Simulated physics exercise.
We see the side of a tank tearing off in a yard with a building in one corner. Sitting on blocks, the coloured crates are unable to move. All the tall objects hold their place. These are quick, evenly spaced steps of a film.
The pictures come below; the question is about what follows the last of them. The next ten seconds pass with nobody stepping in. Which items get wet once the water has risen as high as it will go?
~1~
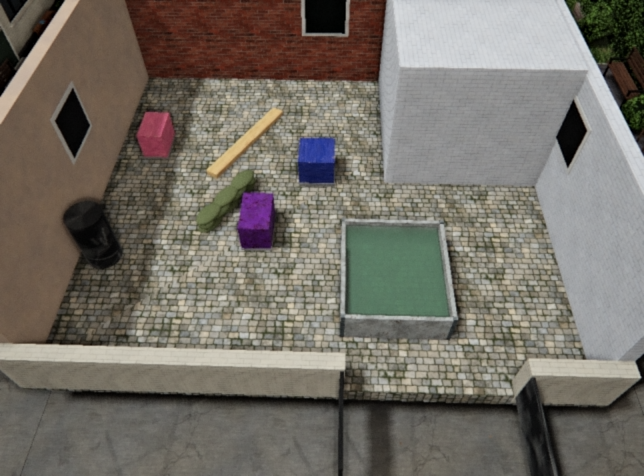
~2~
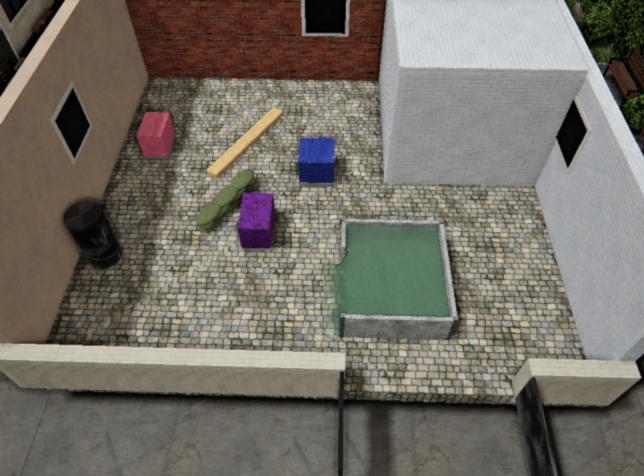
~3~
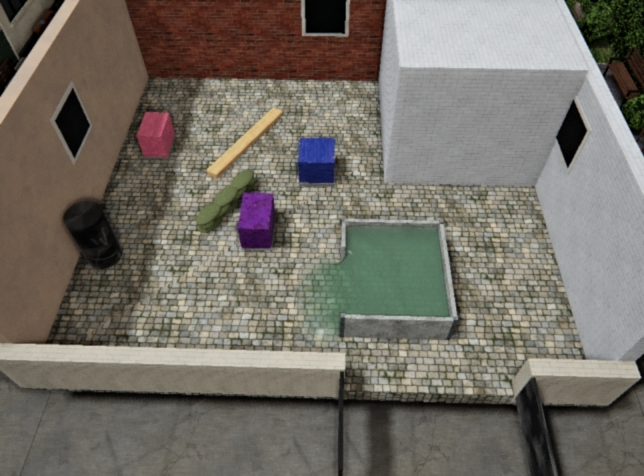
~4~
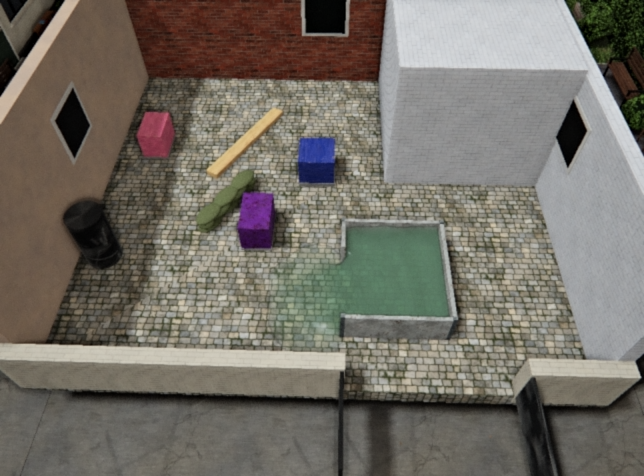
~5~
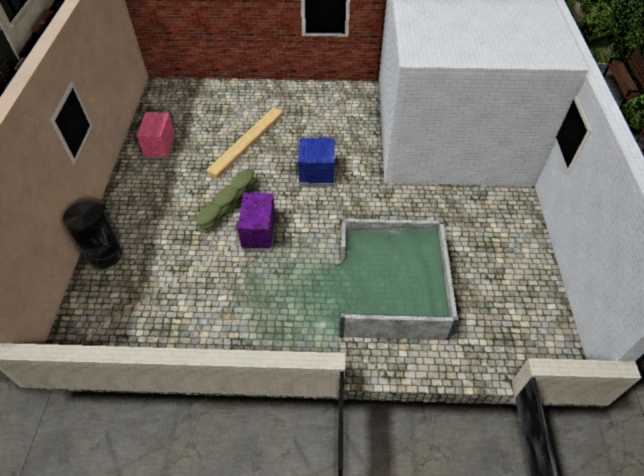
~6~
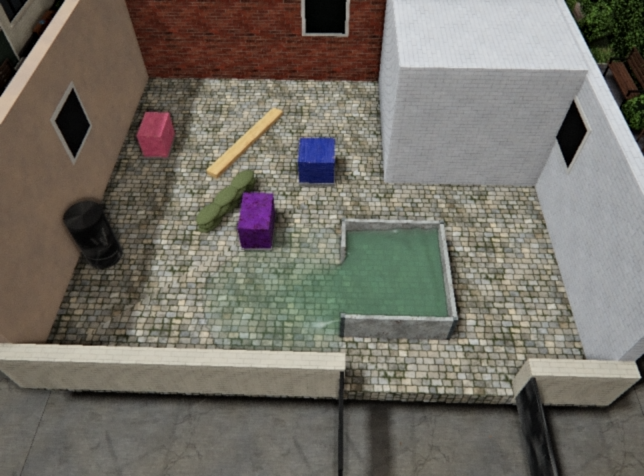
The purple crate ends up wet, the pink crate ends up wet, the blue crate remains dry.
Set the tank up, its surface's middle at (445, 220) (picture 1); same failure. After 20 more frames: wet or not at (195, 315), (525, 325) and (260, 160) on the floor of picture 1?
As listed: Under water, no water, wet.
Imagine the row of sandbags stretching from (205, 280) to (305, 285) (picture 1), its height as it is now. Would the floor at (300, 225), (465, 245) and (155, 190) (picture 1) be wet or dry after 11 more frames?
First spot inundated, second spared, third spared.
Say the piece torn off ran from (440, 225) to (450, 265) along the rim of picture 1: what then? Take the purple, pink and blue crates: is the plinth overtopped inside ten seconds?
In short: The purple crate takes water; the pink crate stays dry; the blue crate escapes it.
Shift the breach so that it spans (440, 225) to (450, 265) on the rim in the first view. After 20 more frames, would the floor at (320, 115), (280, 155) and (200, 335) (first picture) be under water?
The first comes out untouched, the second untouched, the third untouched.
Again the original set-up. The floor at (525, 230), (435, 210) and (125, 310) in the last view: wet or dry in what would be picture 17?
First spared, second spared, third inundated.
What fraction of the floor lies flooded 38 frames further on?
Around 40 percent.
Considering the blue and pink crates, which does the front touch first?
Answer: The blue one.
A moment on, water covers 20 % of the floor; the purple crate water round its plinth, the pink crate not reached, the blue crate not reached.
Next, water covers 25 % of the floor; the purple crate water round its plinth, the pink crate not reached, the blue crate water round its plinth.
Then, water covers 30 % of the floor; the purple crate water round its plinth, the pink crate water round its plinth, the blue crate water round its plinth.
Later, water covers 40 % of the floor; the purple crate water round its plinth, the pink crate water round its plinth, the blue crate water round its plinth.
In the end, water covers 70 % of the floor; the purple crate was topped, the pink crate was topped, the blue crate stayed above the water.
